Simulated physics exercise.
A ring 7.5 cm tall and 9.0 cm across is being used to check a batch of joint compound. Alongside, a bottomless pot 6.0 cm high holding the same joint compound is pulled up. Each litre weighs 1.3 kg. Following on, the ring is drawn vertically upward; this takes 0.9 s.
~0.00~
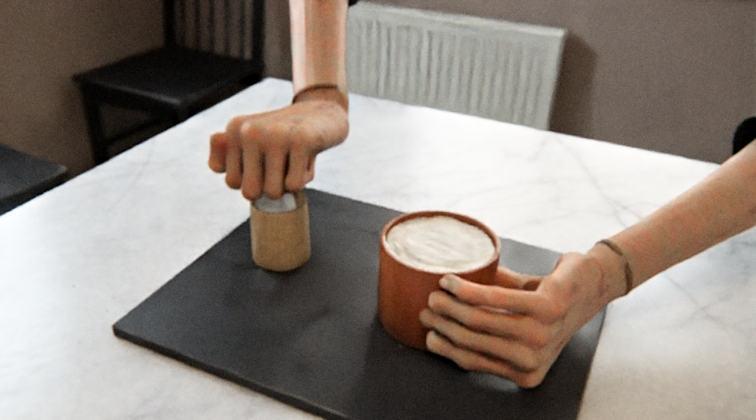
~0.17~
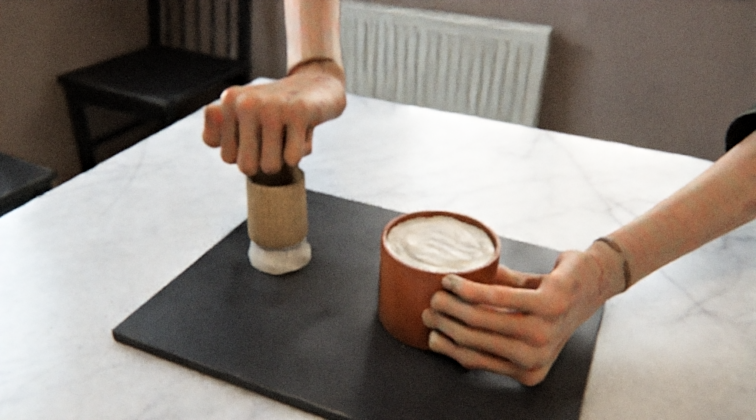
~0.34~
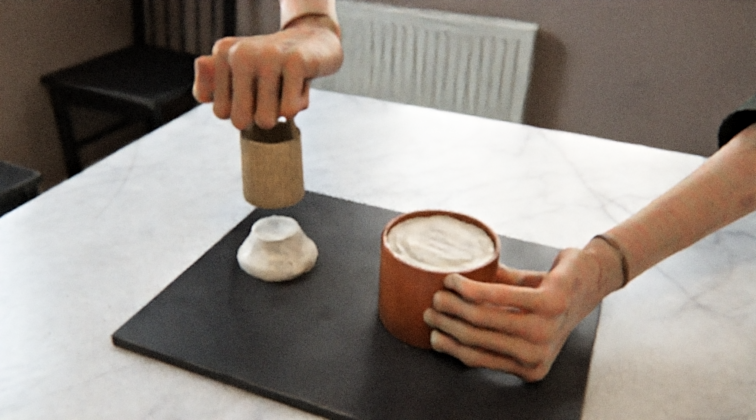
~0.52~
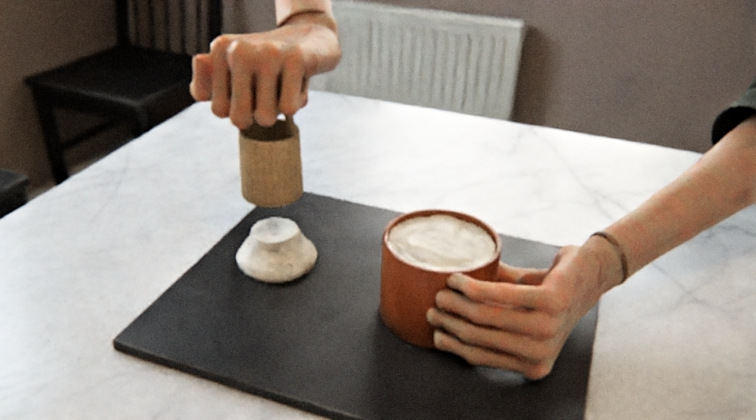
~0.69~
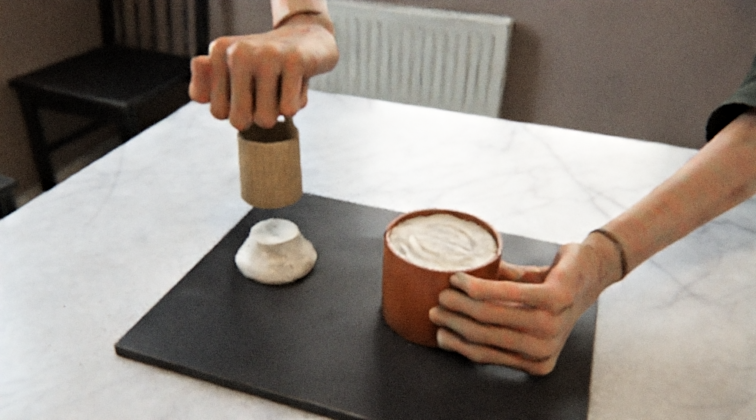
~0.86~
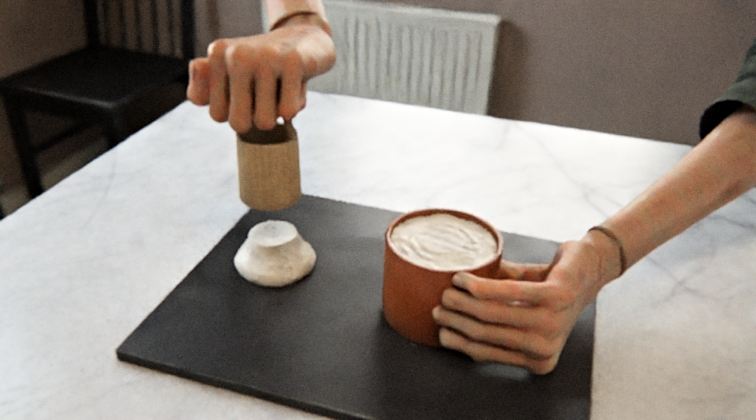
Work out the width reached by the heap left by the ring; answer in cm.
Some 14.8 cm.
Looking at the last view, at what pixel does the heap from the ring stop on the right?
Roughly at pixel (521, 321).
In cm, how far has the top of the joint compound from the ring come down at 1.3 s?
About 3.0 cm.
After 1.1 s, the ring is up 1.9 cm; the joint compound has come down 0.3 cm to 7.2 cm and is 10 cm wide.
After 1.3 s, the ring is up 4.6 cm; the joint compound has come down 2.9 cm to 4.6 cm and is 14 cm wide.
After 1.5 s, the ring is up 7.2 cm; the joint compound has come down 3.0 cm to 4.5 cm and is 15 cm wide.
After 1.8 s, the ring is clear; the joint compound has come down 3.0 cm to 4.5 cm and is 15 cm wide.
After 2.2 s, at rest, the ring is clear; the joint compound has come down 3.1 cm to 4.4 cm and is 15 cm wide.
